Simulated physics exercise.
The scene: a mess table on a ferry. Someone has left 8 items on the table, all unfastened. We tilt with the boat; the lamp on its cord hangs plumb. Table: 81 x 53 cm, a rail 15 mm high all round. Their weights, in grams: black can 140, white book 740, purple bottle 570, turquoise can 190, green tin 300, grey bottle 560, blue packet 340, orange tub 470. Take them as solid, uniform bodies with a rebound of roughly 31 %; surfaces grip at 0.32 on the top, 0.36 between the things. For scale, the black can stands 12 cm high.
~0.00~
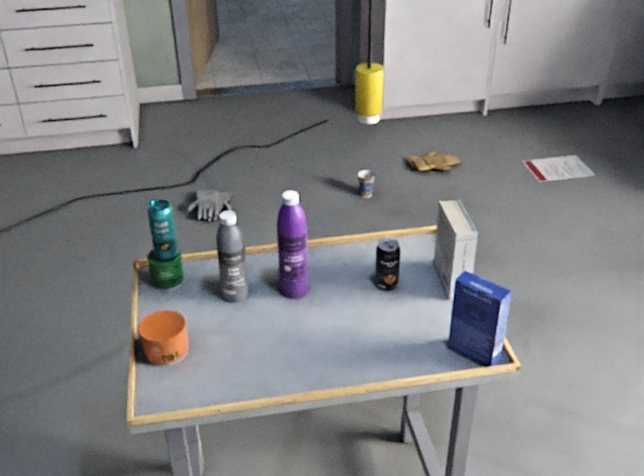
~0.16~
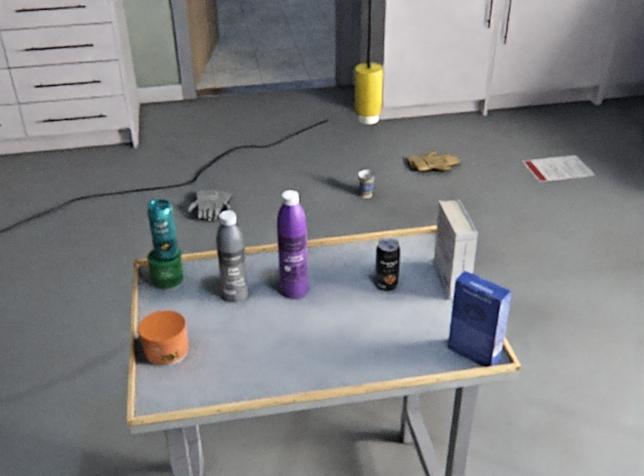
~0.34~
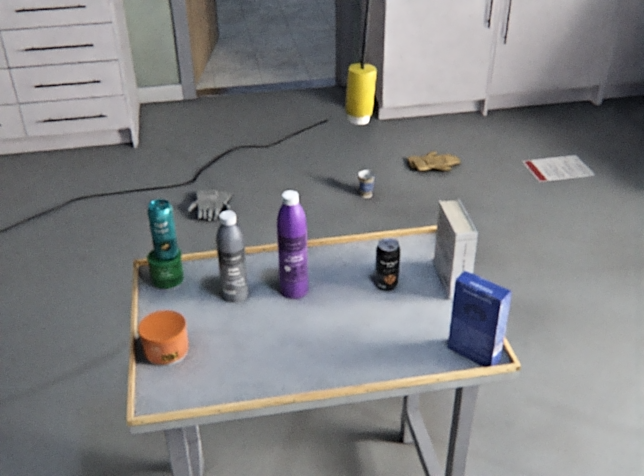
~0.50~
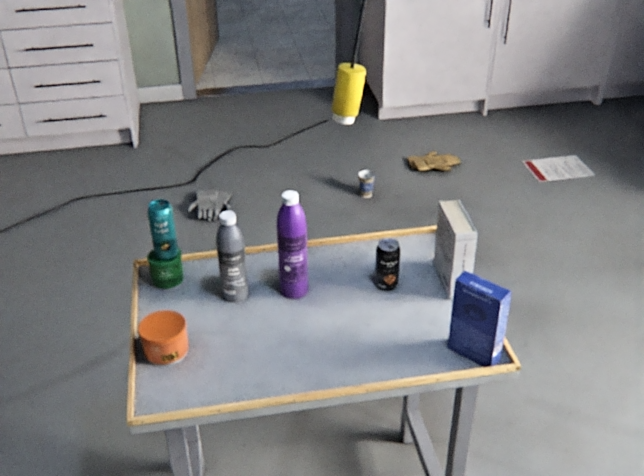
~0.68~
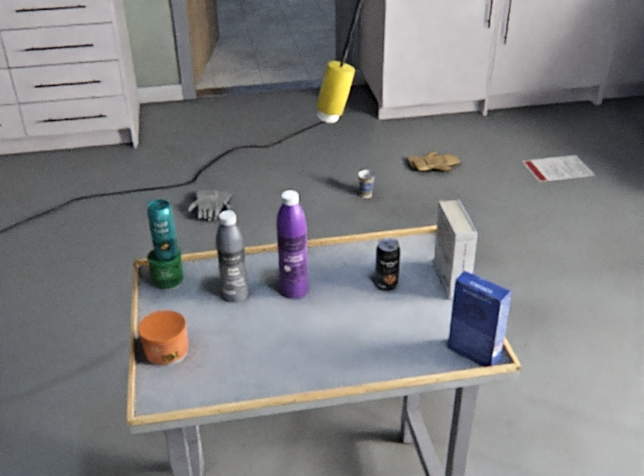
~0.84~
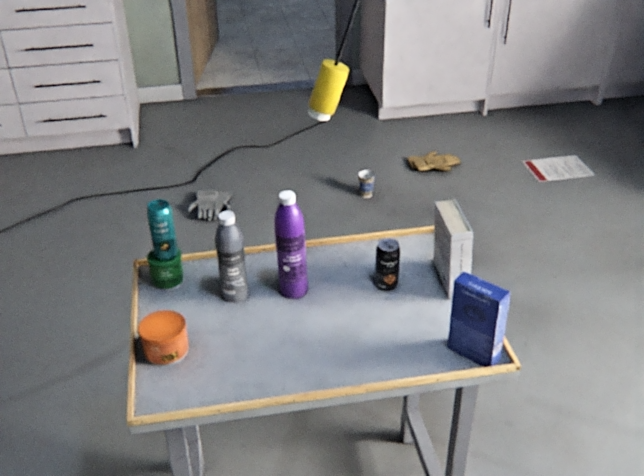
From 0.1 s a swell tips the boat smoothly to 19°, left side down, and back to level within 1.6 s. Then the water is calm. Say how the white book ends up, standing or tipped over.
The white book tips over.
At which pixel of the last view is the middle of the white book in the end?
Near (380, 279).
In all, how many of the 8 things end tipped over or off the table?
In all, 5.
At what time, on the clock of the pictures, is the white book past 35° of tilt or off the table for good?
At about 1.1 s.
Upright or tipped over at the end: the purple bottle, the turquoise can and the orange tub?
The purple bottle falls over; the turquoise can stays upright; the orange tub is still upright.
After 1.14 s, boat heeled 15°, left side down; white book tipped 42° from how it sat near (414, 256); blue packet tipped 36° from how it sat; purple bottle tipped 30° from how it sat.
After 1.34 s, boat heeled 8°, left side down; blue packet now off the table; white book on its side near (384, 276); purple bottle tipped 63° from how it sat.
After 1.54 s, boat heeled 2°, left side down; white book on its side near (380, 279); black can on its side; purple bottle on its side.
After 2.04 s, boat level; white book on its side near (380, 279); black can on its side; purple bottle on its side.
At rest (3.9 s), off the table and tipped over, blue packet; tipped over on the table, black can, white book, purple bottle and grey bottle; the other 3 in place, give or take 5 cm. Seen from the same camera at the end, white book near (380, 279).
